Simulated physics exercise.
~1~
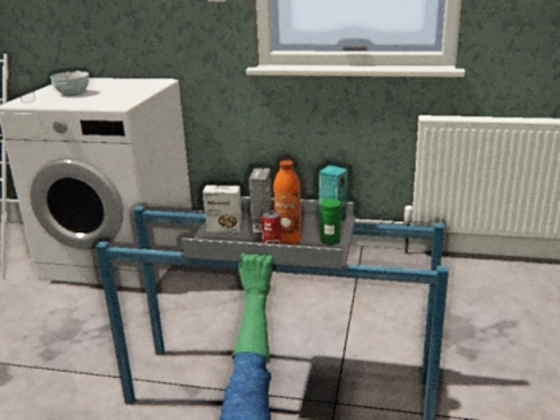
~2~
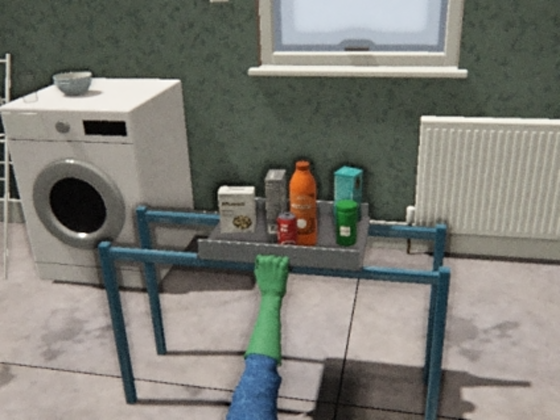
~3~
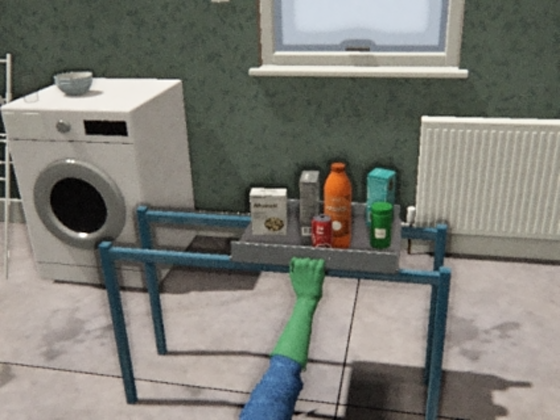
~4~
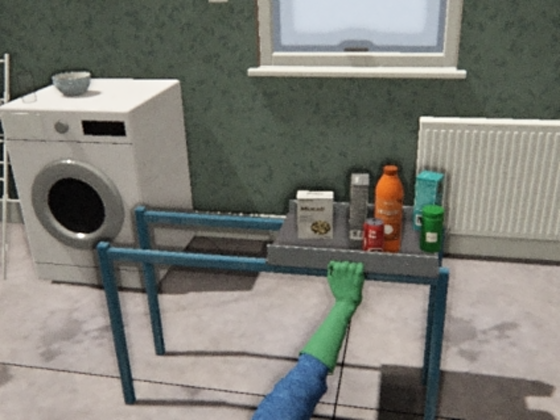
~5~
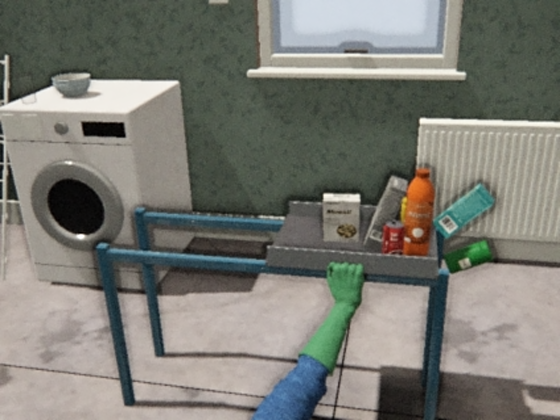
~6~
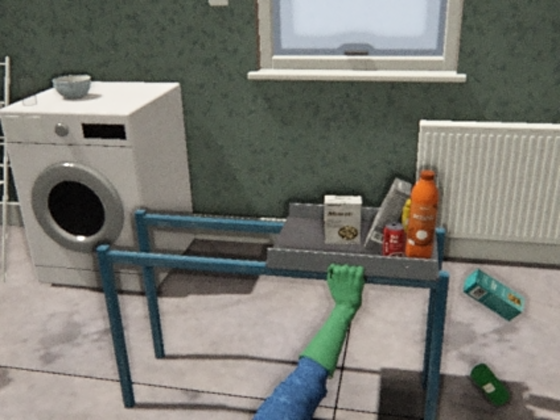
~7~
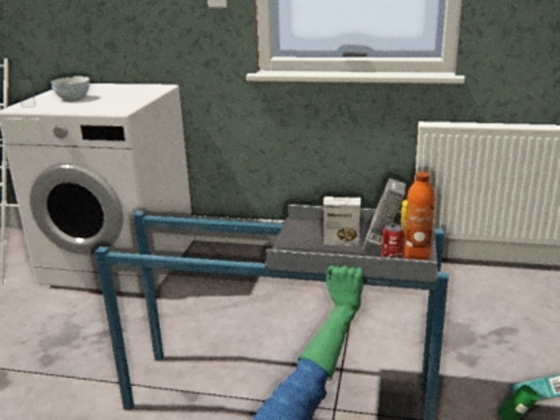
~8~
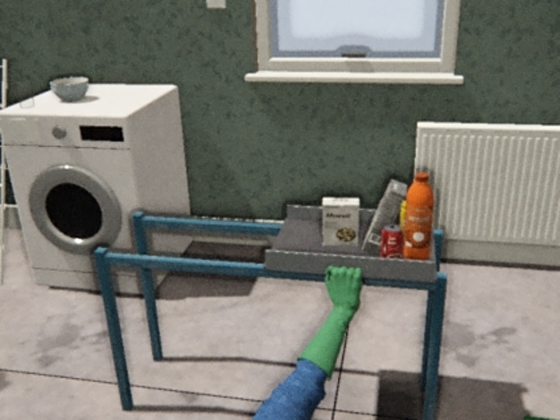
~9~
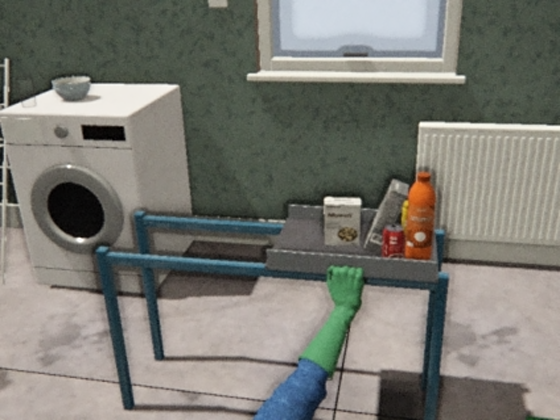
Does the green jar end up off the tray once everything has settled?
Yes, the green jar goes over the right end of the tray and drops to the floor, while the white packet stays upright on the tray.
